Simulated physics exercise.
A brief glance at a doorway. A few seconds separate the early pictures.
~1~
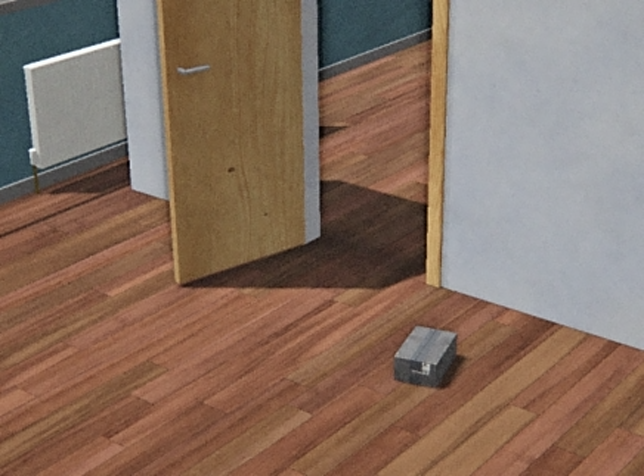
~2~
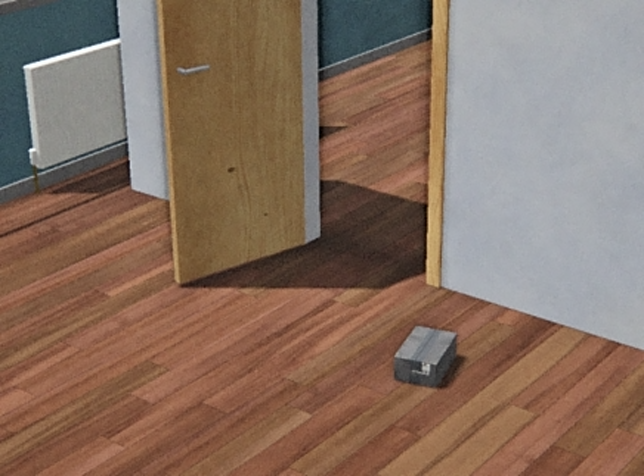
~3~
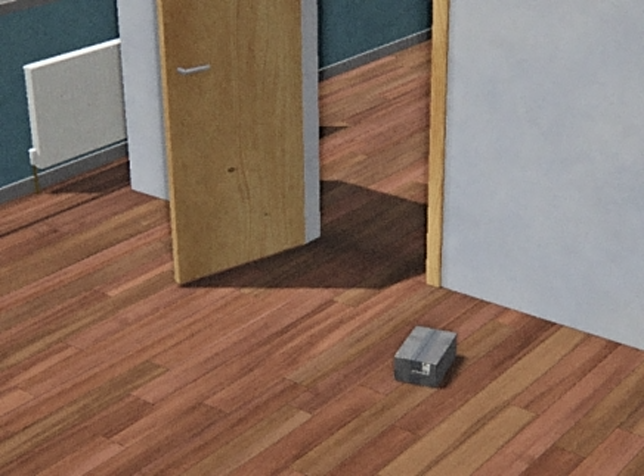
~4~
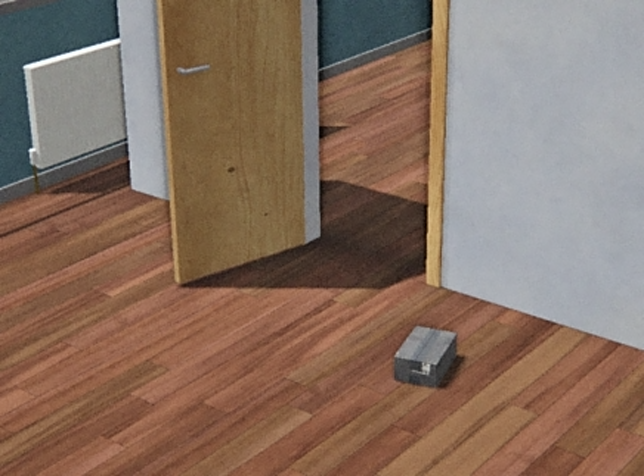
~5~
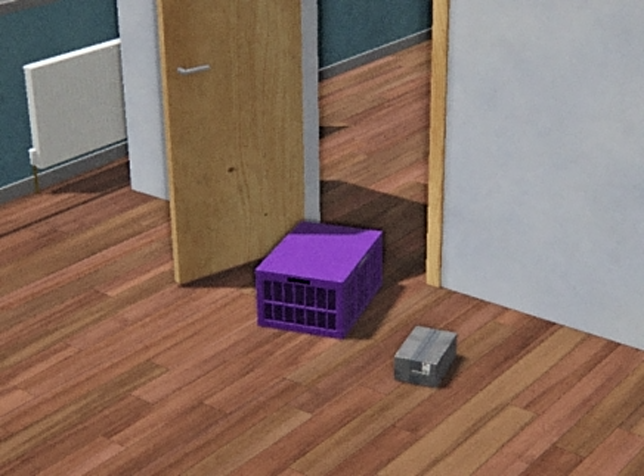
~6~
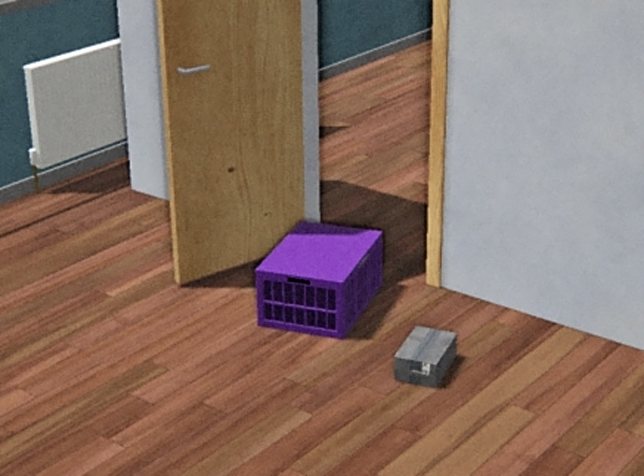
The footage shows a wide-open door standing still in a doorway with a small grey parcel on the wooden floor; then a purple chest appears on the floor in front of the door, and nothing else visibly moves.
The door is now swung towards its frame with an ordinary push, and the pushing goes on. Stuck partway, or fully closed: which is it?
Stuck partway.
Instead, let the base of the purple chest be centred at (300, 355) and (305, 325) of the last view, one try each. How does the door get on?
Swings all the way, then held up.
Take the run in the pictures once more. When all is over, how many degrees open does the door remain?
It comes to about 60°.
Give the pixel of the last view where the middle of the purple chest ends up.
Near (331, 278).
Then, 0.40 s later than the last frame, door at 91°.
Then, 0.60 s later than the last frame, door at 77°.
Then, 0.90 s later than the last frame, door at 61°; purple chest moved a little near (328, 278).
When it is over, door at 60°; both as before. End places, in pixels of the last picture, purple chest near (331, 278).
